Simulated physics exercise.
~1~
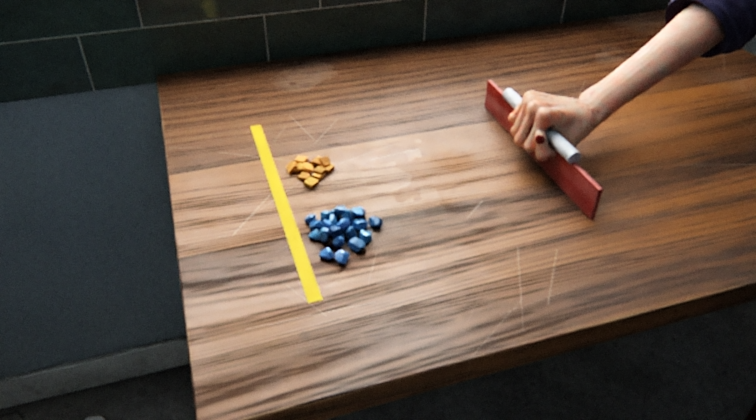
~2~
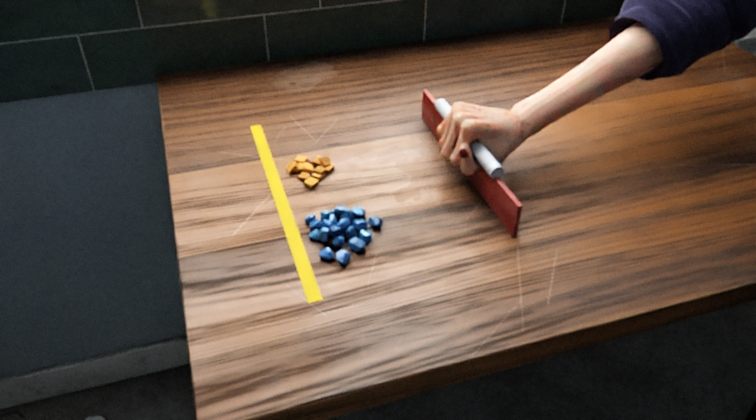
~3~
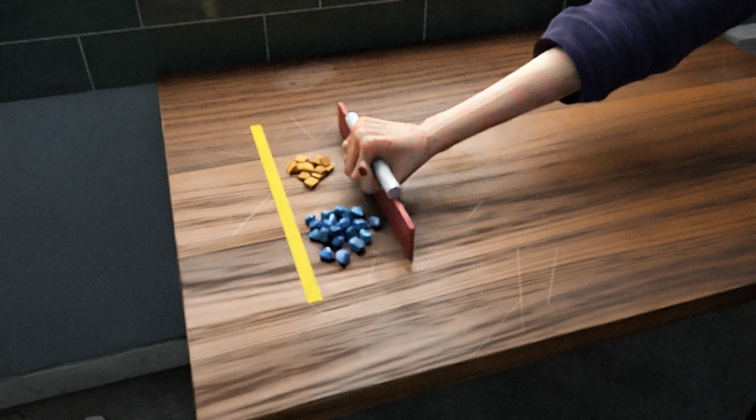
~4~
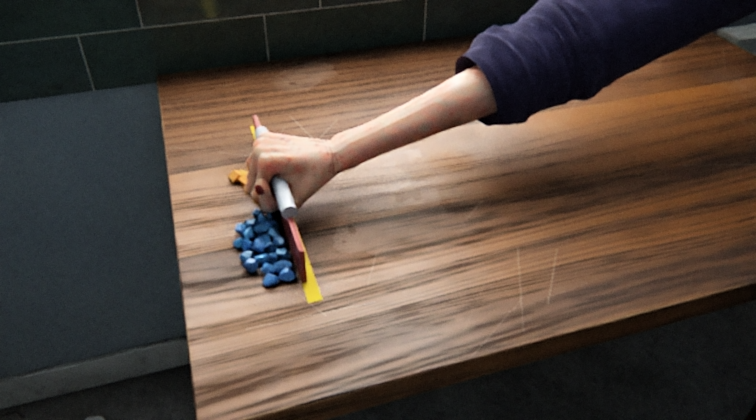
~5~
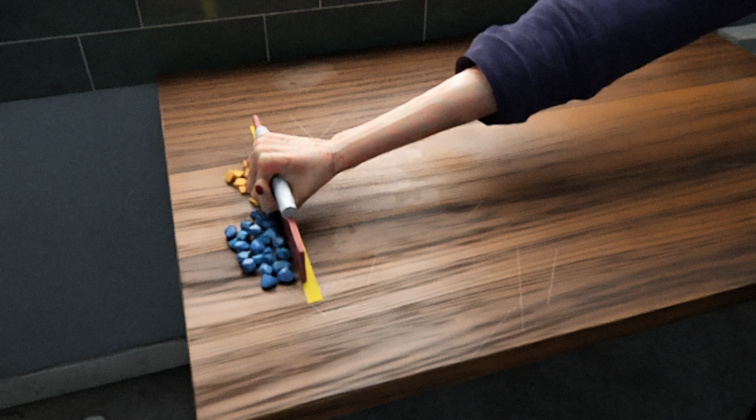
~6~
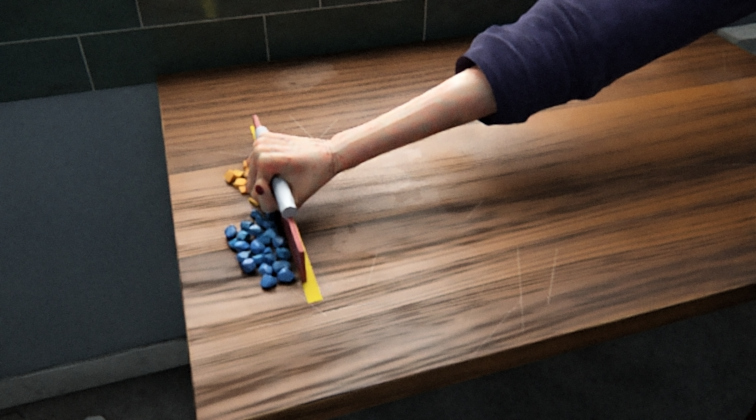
Hand sliding a red scraper left across a wooden table, pushing blue and orange pieces past yellow tape, all staying on top.
